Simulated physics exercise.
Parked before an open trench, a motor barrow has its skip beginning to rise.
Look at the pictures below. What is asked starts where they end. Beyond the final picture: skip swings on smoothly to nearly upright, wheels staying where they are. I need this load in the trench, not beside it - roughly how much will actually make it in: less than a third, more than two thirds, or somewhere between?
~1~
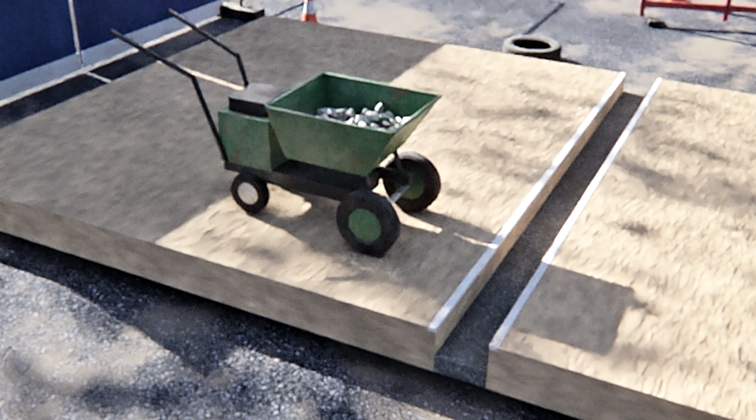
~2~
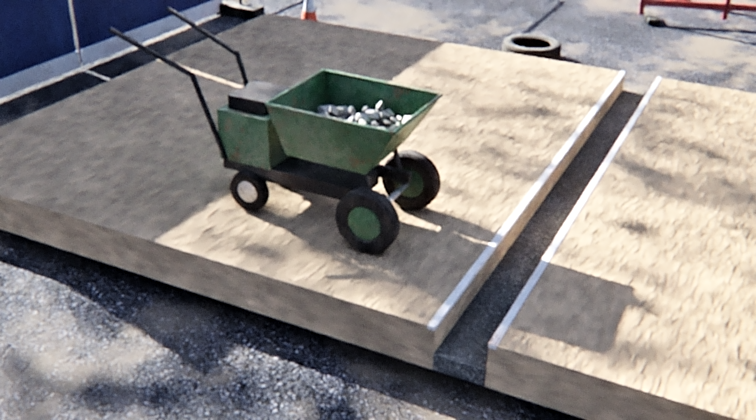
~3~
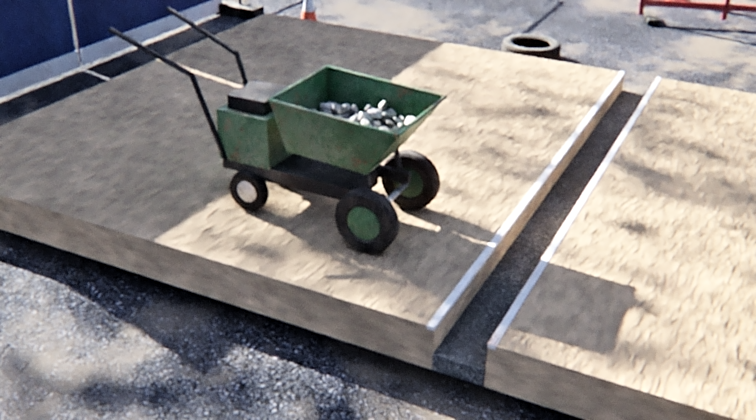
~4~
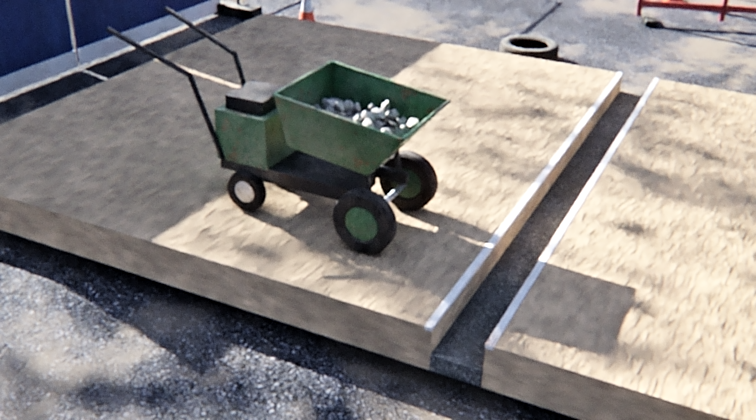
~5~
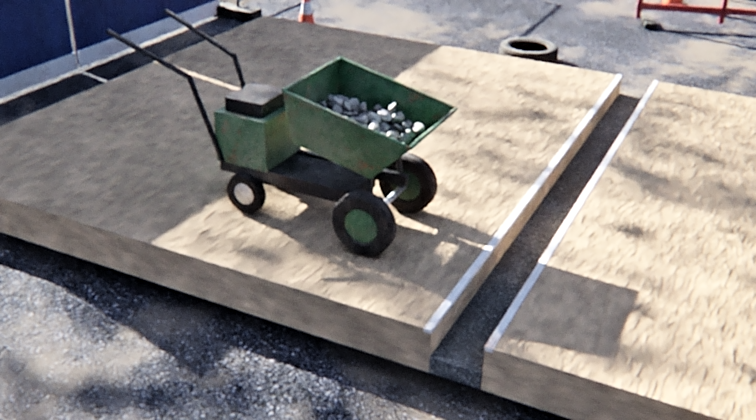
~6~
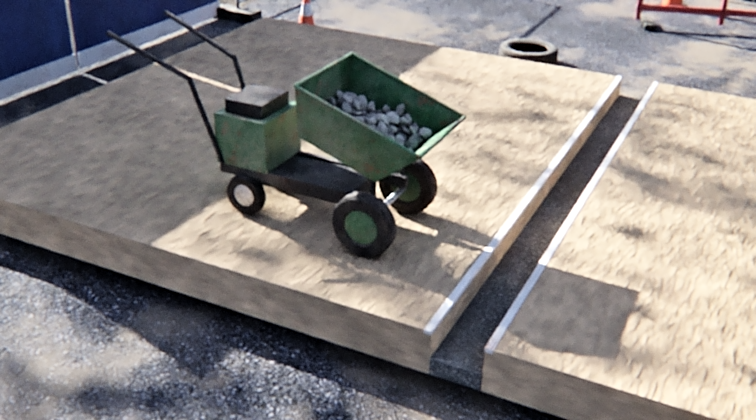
Trench receives above two thirds.
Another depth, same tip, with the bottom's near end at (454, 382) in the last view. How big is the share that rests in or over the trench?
Close to 100 per cent, I reckon.
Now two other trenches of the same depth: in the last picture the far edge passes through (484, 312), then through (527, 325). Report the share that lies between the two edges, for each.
The first gives 70 %, the second 100 %.
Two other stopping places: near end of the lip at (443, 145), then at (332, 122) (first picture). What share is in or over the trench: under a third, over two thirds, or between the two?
At the first place under a third, at the second under a third.
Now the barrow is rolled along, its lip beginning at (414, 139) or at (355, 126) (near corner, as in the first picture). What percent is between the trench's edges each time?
You'd get around 80 in a hundred, then 40 in a hundred.
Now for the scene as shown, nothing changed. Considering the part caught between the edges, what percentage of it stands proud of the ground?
My best guess is some 15 per cent.
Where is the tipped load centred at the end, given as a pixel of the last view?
(506, 275).
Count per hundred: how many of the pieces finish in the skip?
Roughly 0 per cent.
Shortly afterwards, skip tipped steeply; the whole lot in the skip.
Next, skip tipped right over; all but a few in the skip; only a few short of the trench; a little in or heaped over the trench.
Some moments later, skip tipped right over; near a quarter in the skip; only a few short of the trench; the bulk in or heaped over the trench.
In the end, skip tipped right over; only a few short of the trench; all but a few in or heaped over the trench; only a few beyond it.
